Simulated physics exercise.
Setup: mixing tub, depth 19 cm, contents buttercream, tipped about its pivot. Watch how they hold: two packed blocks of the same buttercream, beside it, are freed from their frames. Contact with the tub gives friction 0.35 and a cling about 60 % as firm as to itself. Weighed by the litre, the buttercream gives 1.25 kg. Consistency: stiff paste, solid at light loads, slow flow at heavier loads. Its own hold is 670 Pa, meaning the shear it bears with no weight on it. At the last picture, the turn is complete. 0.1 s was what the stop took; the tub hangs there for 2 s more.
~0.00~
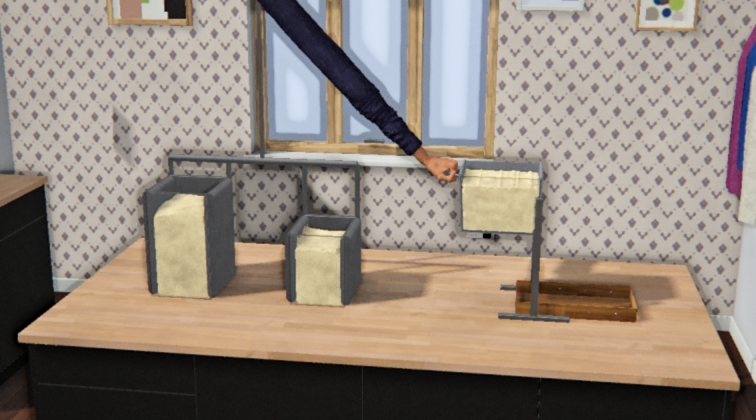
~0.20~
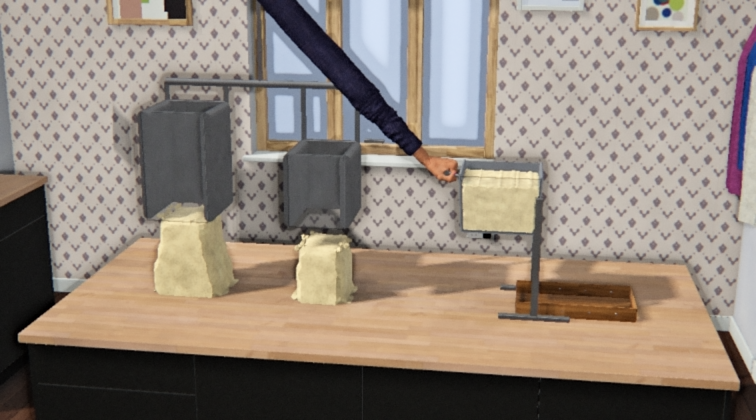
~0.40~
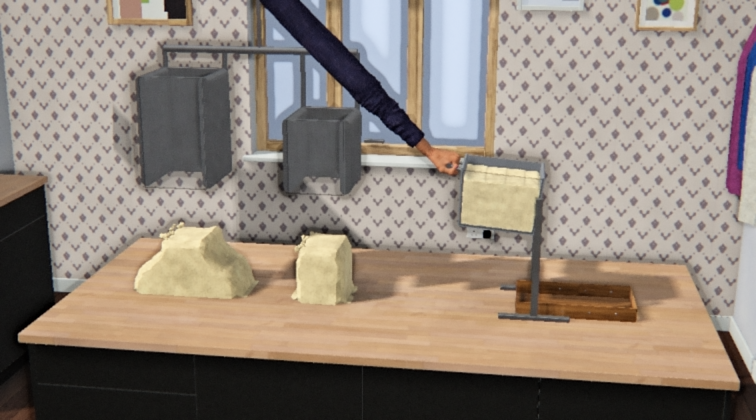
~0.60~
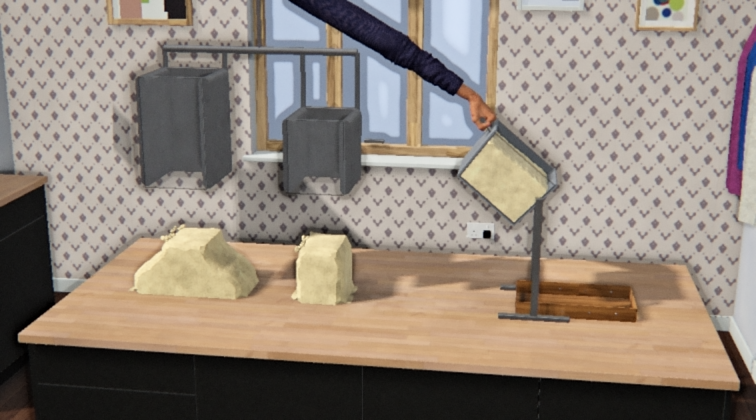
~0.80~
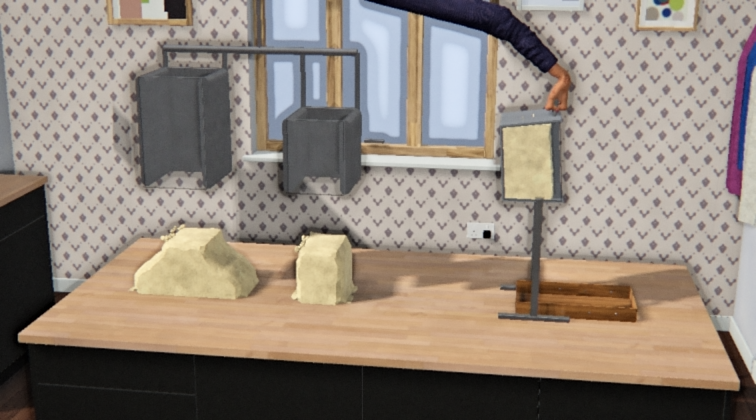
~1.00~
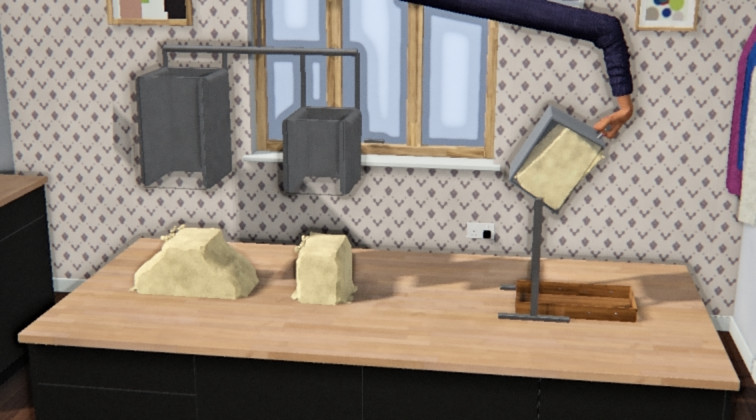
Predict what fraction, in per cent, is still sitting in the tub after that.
Near 0 % is still in the tub.
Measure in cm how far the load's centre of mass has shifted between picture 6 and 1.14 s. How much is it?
Something like 15 cm, I'd say.
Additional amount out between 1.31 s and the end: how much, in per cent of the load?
Close to 0 % of the whole load.
After 1.14 s, the tub is at 120 degrees and holds 26 %.
After 1.31 s, the tub is at 120 degrees and holds 0 %.
After 1.48 s, the tub is at 120 degrees and holds 0 %.
After 1.65 s, the tub is at 120 degrees and holds 0 %.
After 3.00 s, the tub is at 120 degrees and holds 0 %.
